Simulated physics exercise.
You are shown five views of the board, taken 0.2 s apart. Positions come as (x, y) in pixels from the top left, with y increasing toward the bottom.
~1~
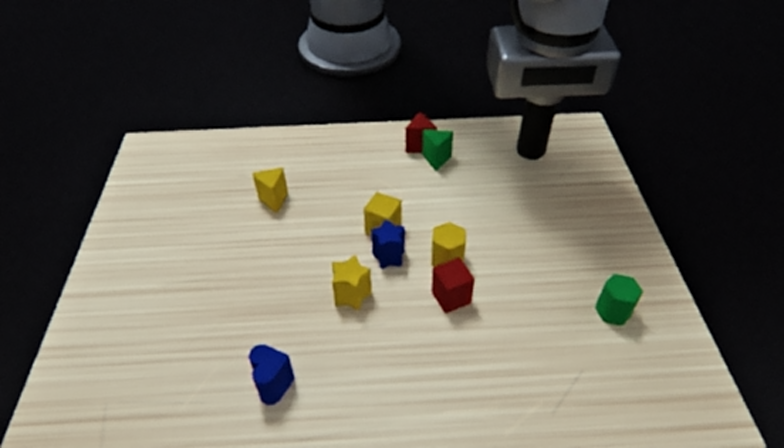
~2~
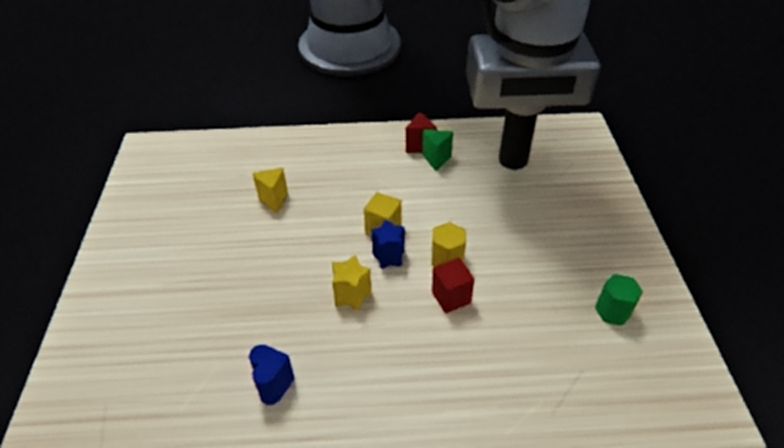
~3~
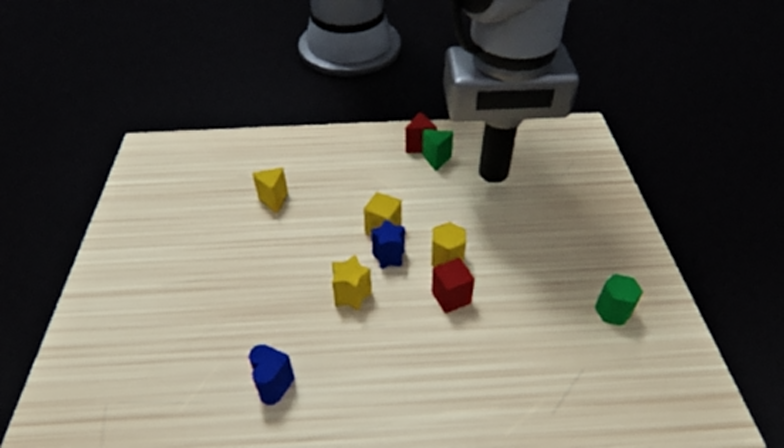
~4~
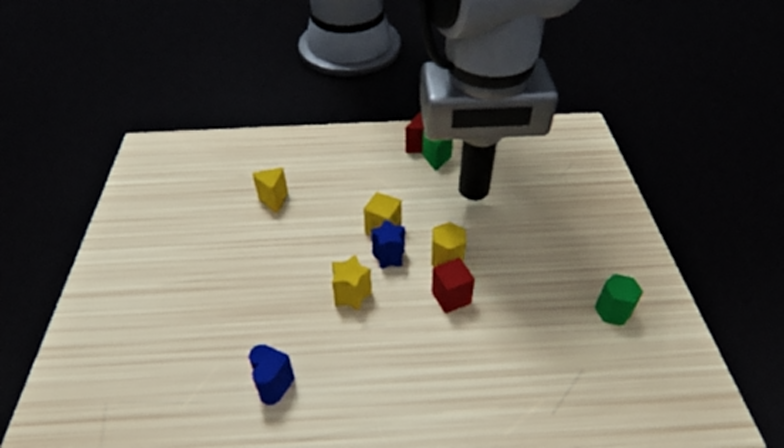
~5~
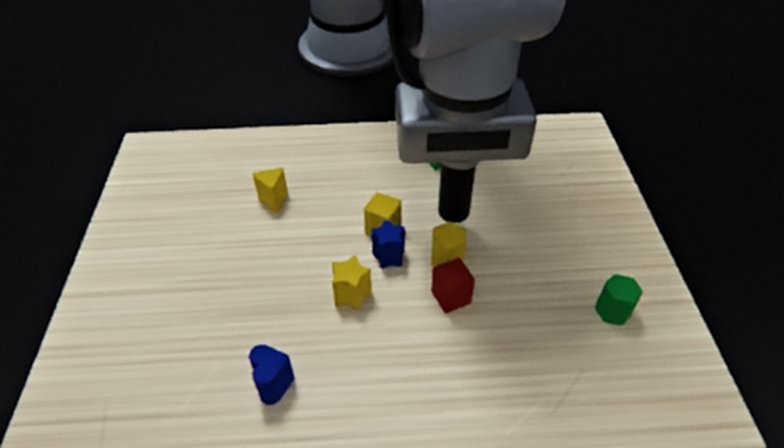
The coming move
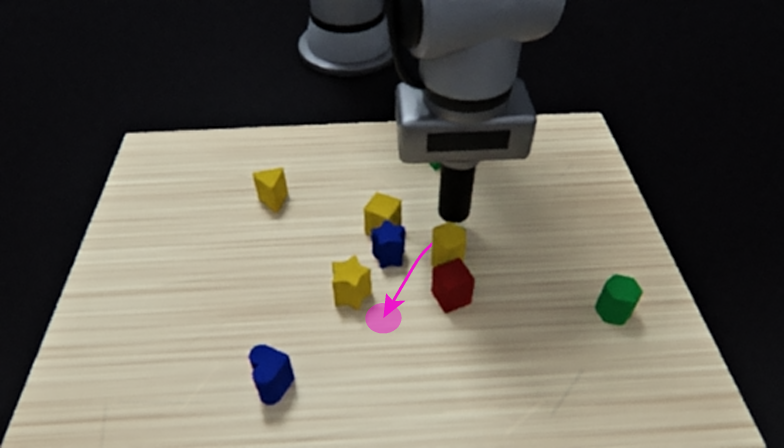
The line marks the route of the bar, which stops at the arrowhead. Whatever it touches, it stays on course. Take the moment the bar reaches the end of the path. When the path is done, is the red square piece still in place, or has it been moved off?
Put simply, it goes somewhere else.
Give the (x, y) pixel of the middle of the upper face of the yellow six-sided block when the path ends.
It will end up at (435, 274).
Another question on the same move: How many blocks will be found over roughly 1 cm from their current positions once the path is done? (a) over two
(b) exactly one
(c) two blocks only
Letter c.
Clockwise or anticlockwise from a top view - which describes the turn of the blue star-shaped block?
Watching from overhead, you'd notice the blue star-shaped block rotating clockwise.
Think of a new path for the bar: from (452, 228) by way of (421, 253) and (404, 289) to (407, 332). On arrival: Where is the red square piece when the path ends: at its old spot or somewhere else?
Well, the red square piece shifts from its place.
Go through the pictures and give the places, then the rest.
In the first frame, bar tip at (531, 152); block tops, yellow star-shaped block at (349, 270); blue star-shaped block at (389, 232); yellow six-sided block at (449, 235); red square piece at (454, 273).
In the second frame, bar at (513, 162); blocks unchanged.
In the third frame, bar at (493, 174); blocks unchanged.
In the fourth frame, bar at (474, 191); blocks unchanged.
In the fifth frame, bar at (454, 213); yellow star-shaped block at (349, 270); blue star-shaped block at (389, 232); yellow six-sided block at (449, 235); red square piece at (454, 273).
Path on the board, from (452, 228) by way of (424, 252) and (404, 283) to (383, 318).
What follows on the original path. One third of the way, bar at (425, 237); yellow six-sided block at (443, 250), turned 55° anticlockwise.
Two thirds of the way, bar at (404, 268); blue star-shaped block at (385, 236), turned 30° clockwise; yellow six-sided block at (435, 274), turned 95° anticlockwise; red square piece at (465, 288), turned 35° anticlockwise.
At the end, bar at (383, 304); yellow star-shaped block in place; blue star-shaped block at (385, 236), turned 30° clockwise; yellow six-sided block at (435, 274), turned 95° anticlockwise; red square piece at (465, 288), turned 35° anticlockwise.
